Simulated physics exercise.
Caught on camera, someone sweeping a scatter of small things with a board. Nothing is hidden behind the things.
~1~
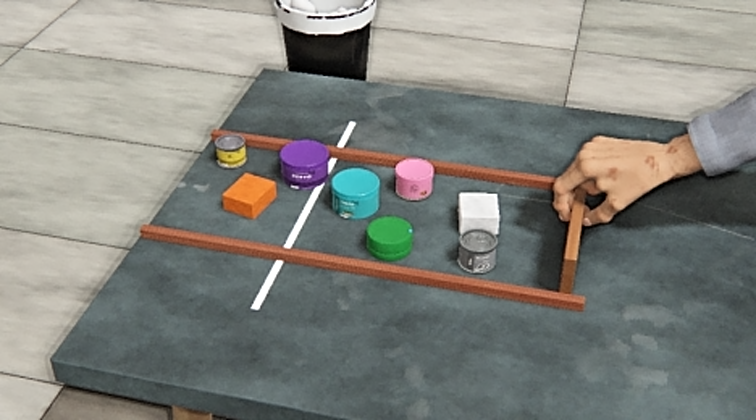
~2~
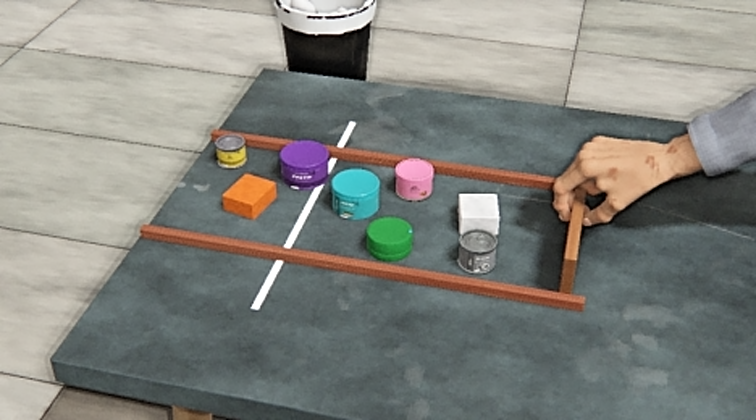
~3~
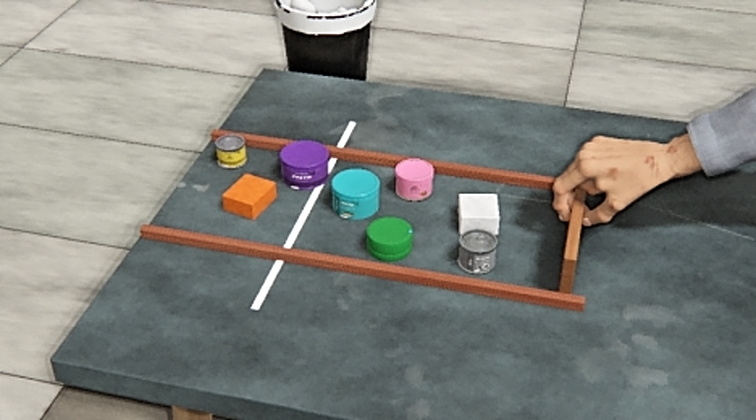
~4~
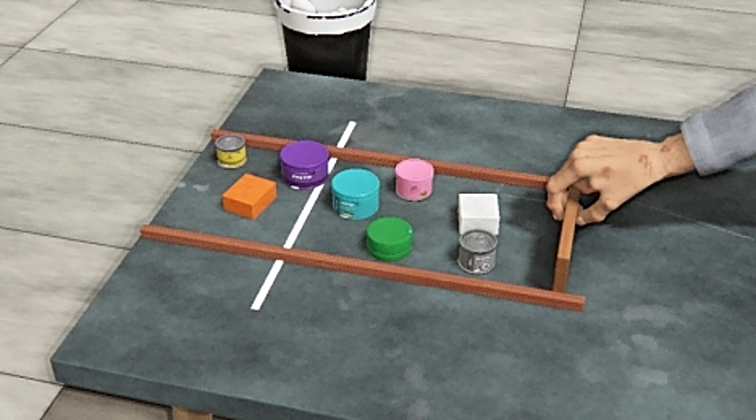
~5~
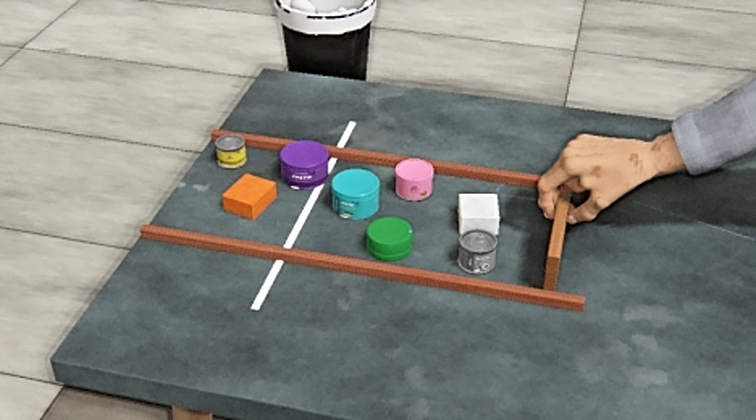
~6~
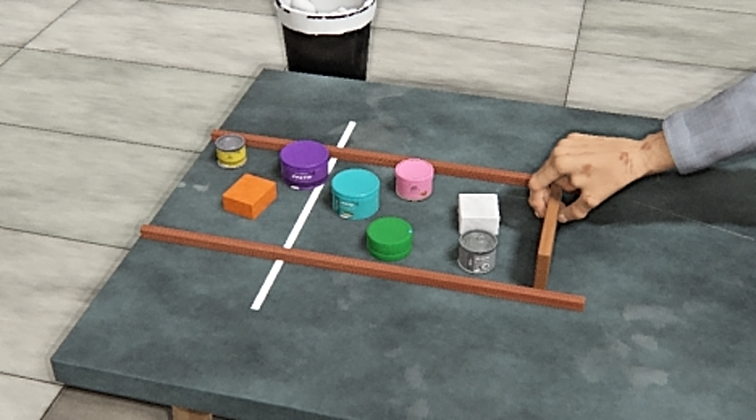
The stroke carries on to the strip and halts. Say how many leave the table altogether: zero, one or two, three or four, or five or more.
Here the number that fall off is zero.
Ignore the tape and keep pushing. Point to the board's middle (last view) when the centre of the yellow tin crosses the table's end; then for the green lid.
Near (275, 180) and (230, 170).
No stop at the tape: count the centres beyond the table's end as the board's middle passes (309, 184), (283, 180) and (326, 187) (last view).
Place by place, 0, 0 and 0.
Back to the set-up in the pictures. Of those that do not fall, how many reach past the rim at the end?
Overhanging: 0.
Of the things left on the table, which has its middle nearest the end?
That is the yellow tin.
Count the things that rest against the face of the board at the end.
It touches 3.
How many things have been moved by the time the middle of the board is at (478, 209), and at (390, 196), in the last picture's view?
2 and 5.
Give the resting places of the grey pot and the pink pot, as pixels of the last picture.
About (278, 220), and the other about (308, 163).
Soon after, none off yet; yellow tin at rest near (231, 152); orange block at rest near (250, 196); purple tub at rest near (305, 165).
At rest, the number that fall off is zero.
